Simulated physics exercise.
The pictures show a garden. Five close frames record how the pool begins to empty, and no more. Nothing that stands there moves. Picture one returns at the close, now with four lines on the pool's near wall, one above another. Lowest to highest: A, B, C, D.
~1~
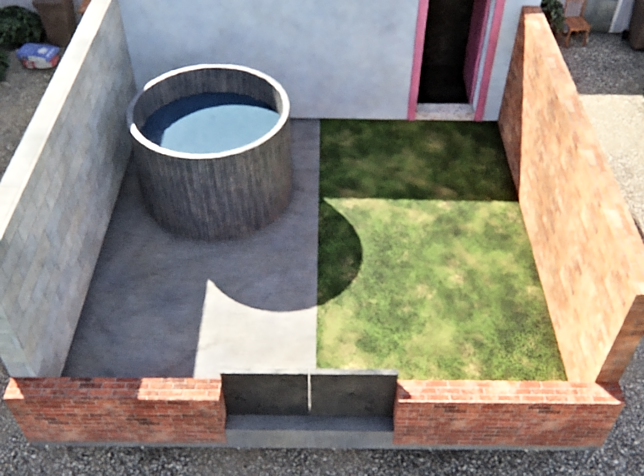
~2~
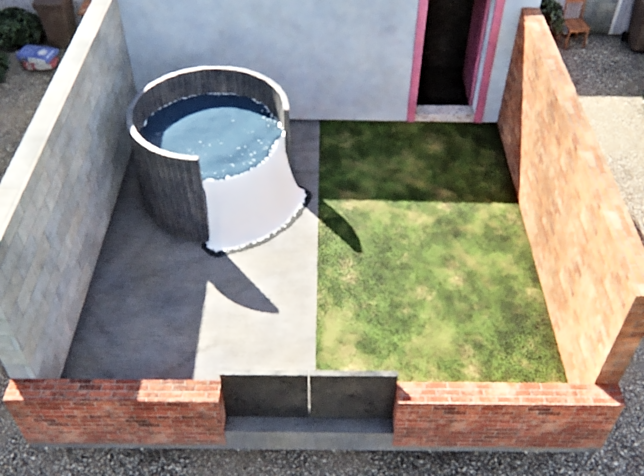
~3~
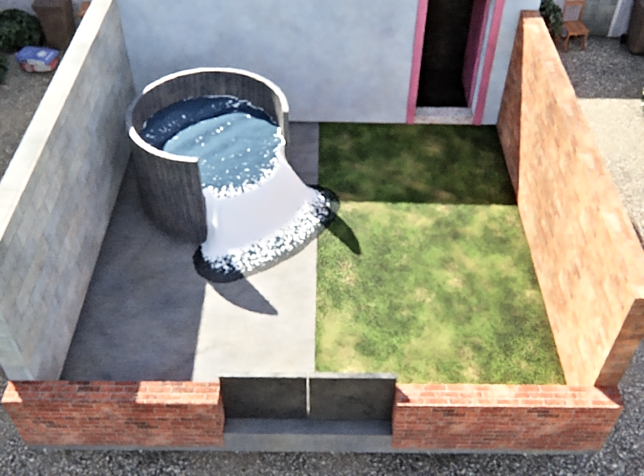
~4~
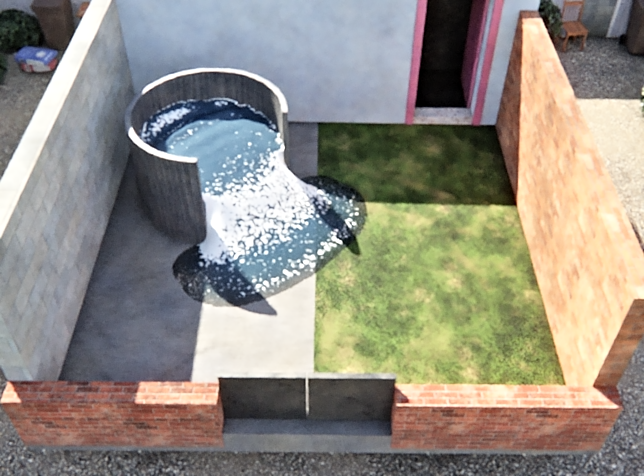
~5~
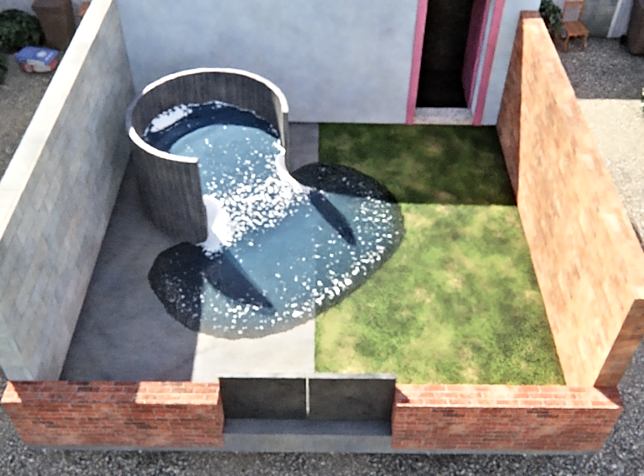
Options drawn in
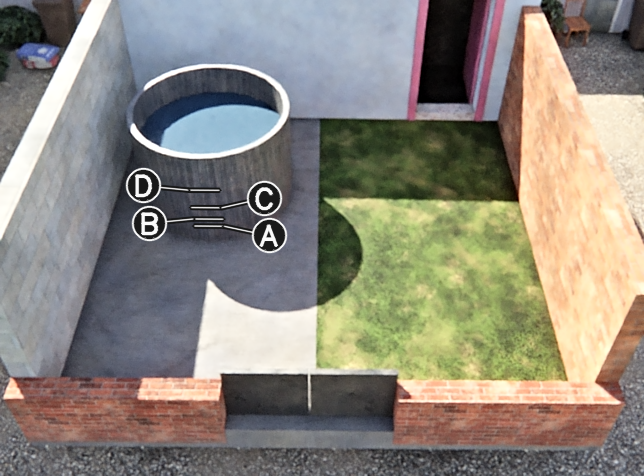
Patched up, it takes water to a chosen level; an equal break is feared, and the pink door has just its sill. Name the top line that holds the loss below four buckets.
D is the one.
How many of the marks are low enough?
All of the four.
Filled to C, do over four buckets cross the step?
No, that is safe.
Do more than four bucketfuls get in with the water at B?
No, not at all.
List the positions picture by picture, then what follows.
The first frame shows water in the pool at rest, its middle at (212, 132); foot of the pink doorway at (444, 120); shut gate at (309, 377).
The second frame shows front seen at (298, 188), 2 % of the ground wet.
The third frame shows front seen at (328, 194), 5 % of the ground wet.
The fourth frame shows front seen at (358, 201), 11 % of the ground wet.
The fifth frame shows front seen at (395, 211), 21 % of the ground wet.
On the marked copy, A at (209, 226); B at (208, 219); C at (206, 207); D at (203, 190); from the bottom up A, B, C, D.
Choosing A, nothing gets over.
Choosing B, nothing gets over.
Choosing C, nothing gets over.
Choosing D, a bucket or two gets in.
